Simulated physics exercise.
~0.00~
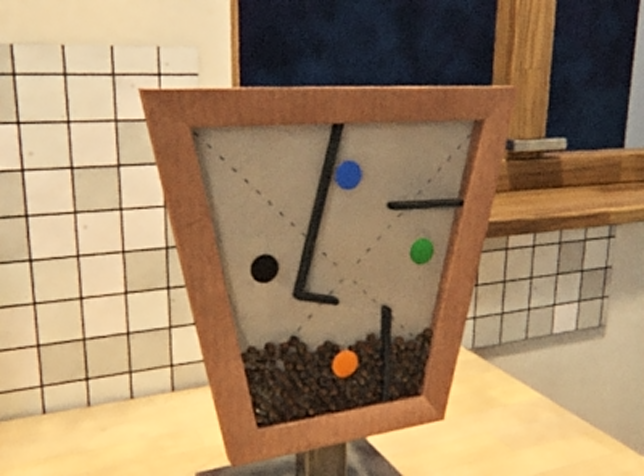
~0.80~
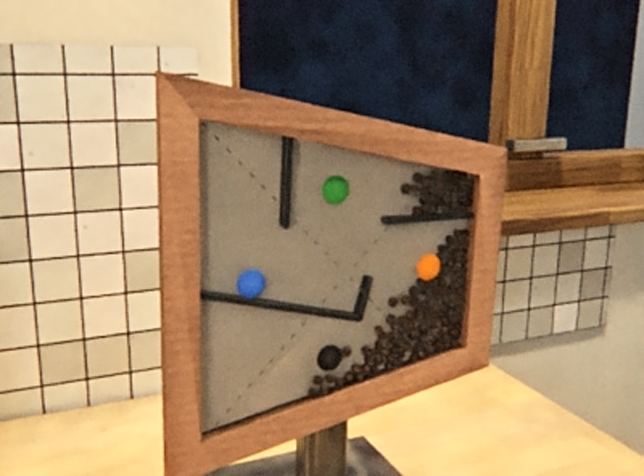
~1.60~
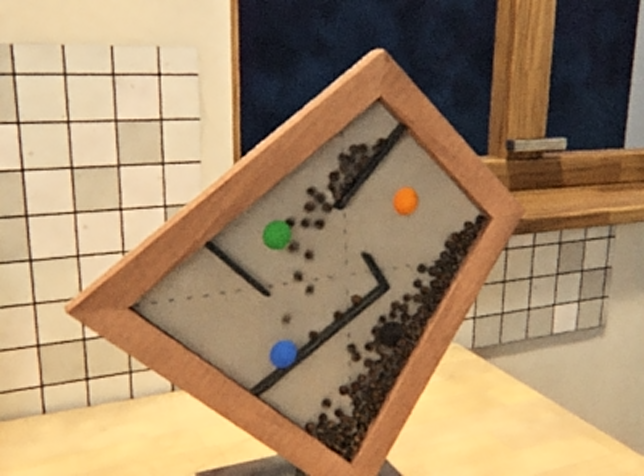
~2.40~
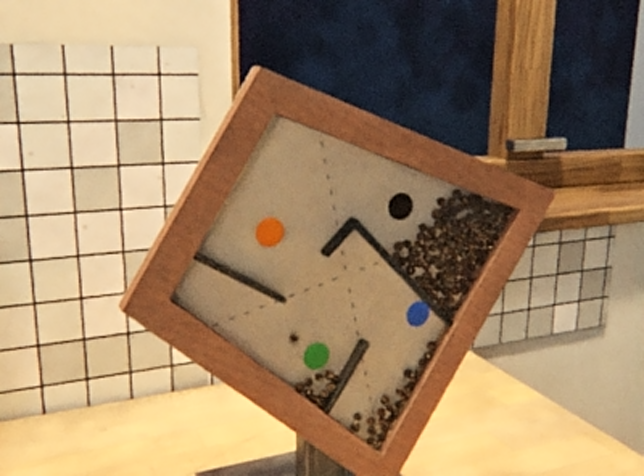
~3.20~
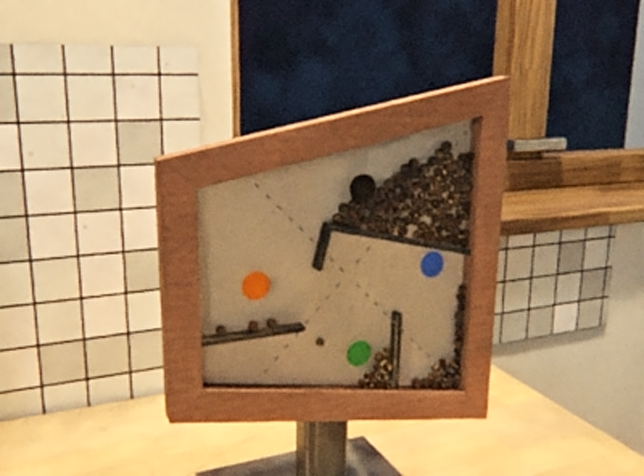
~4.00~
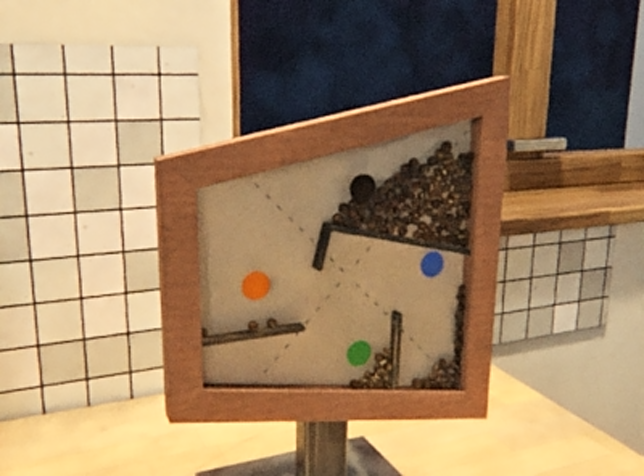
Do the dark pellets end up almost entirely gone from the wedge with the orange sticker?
Yes, only a few pellets are left on the bar near the orange sticker. The rest lie in the blue, green and black wedges, each holding a clear share.
